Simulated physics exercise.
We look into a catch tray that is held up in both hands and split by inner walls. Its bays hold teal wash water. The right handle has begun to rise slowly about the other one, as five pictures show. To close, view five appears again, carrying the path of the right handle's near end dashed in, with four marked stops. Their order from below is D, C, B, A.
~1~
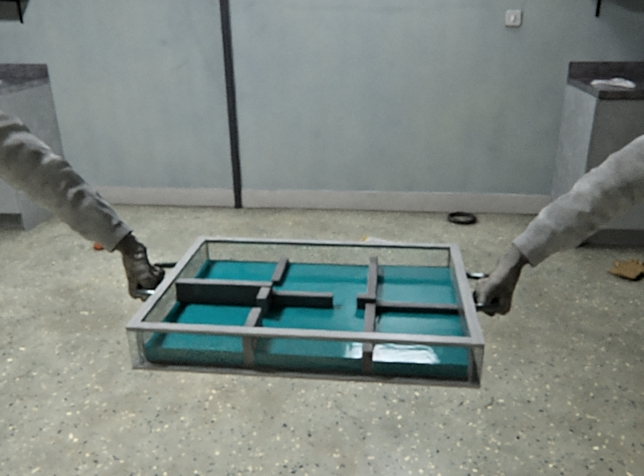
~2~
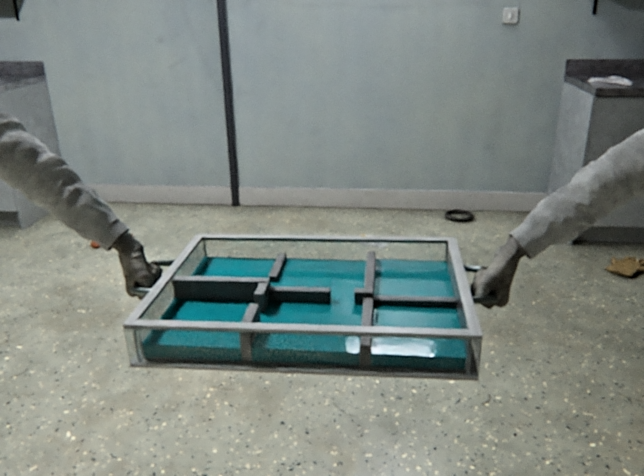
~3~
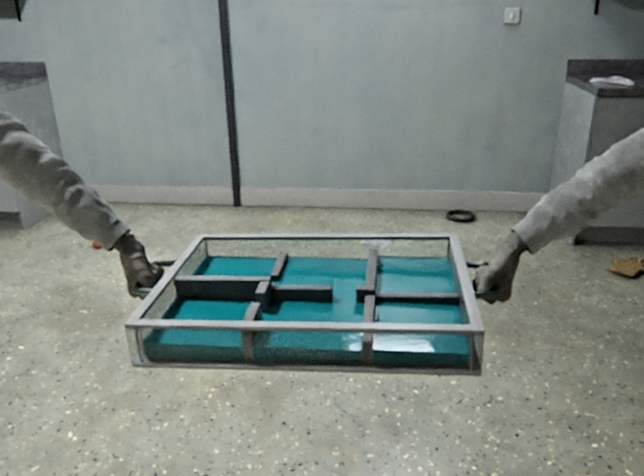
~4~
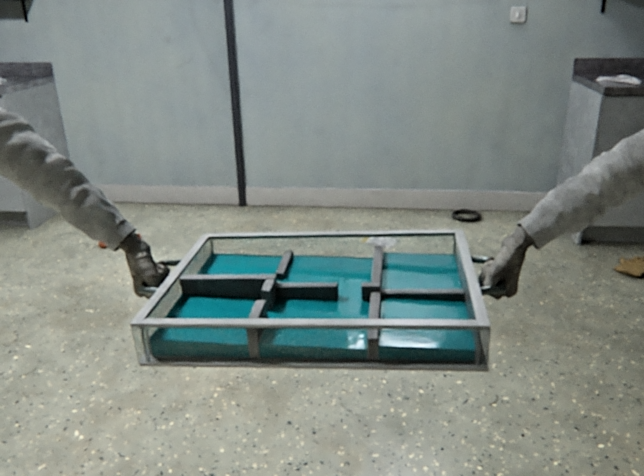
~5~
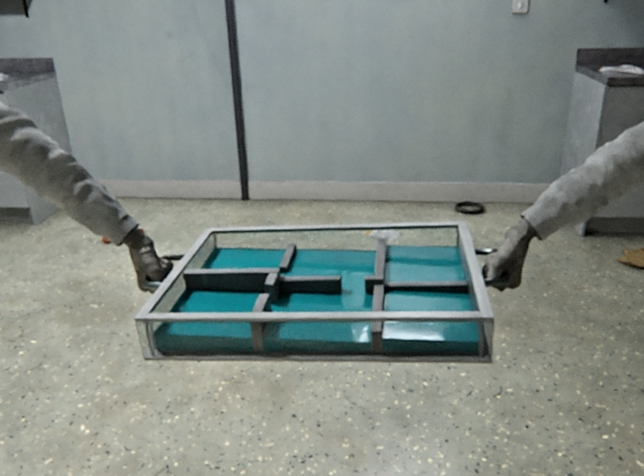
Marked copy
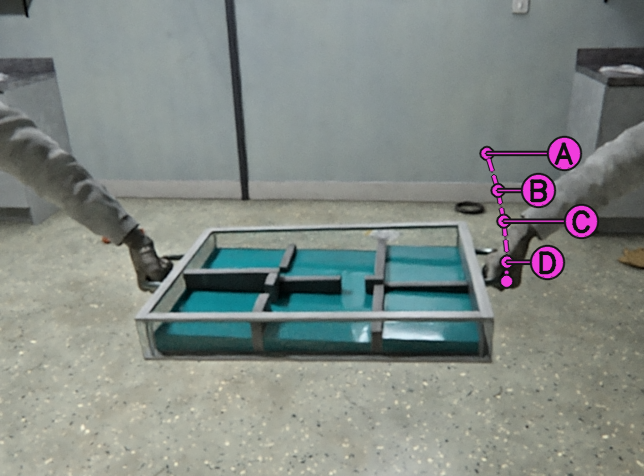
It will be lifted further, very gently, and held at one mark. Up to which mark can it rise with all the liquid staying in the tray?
That is stop C.
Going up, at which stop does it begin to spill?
The answer is B.
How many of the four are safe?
Two of them.
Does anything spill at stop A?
Yes, that goes wrong.
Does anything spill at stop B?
Yes.
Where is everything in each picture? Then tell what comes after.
In the first picture, the tray is level; deepest in the back right bay, at (412, 285), shallowest in the front right; right handle at (491, 292).
In the second picture, tipped about 1° down to the left; no wall is crossed; right handle at (489, 284).
In the third picture, tipped about 2° down to the left; no wall is crossed; right handle at (491, 279).
In the fourth picture, tipped about 3° down to the left; no wall is crossed; right handle at (497, 274).
In the fifth picture, tipped about 3° down to the left; deepest in the front left bay, at (219, 310), shallowest in the front middle; right handle at (501, 266).
On the marked copy, A at (486, 153); B at (498, 190); C at (503, 221); D at (507, 262).
For stop A, about 35 % goes over the rim.
For stop B, about 13 % goes over the rim.
For stop C, nothing spills; the back left bay holds the most.
For stop D, nothing spills; the back left bay holds the most.
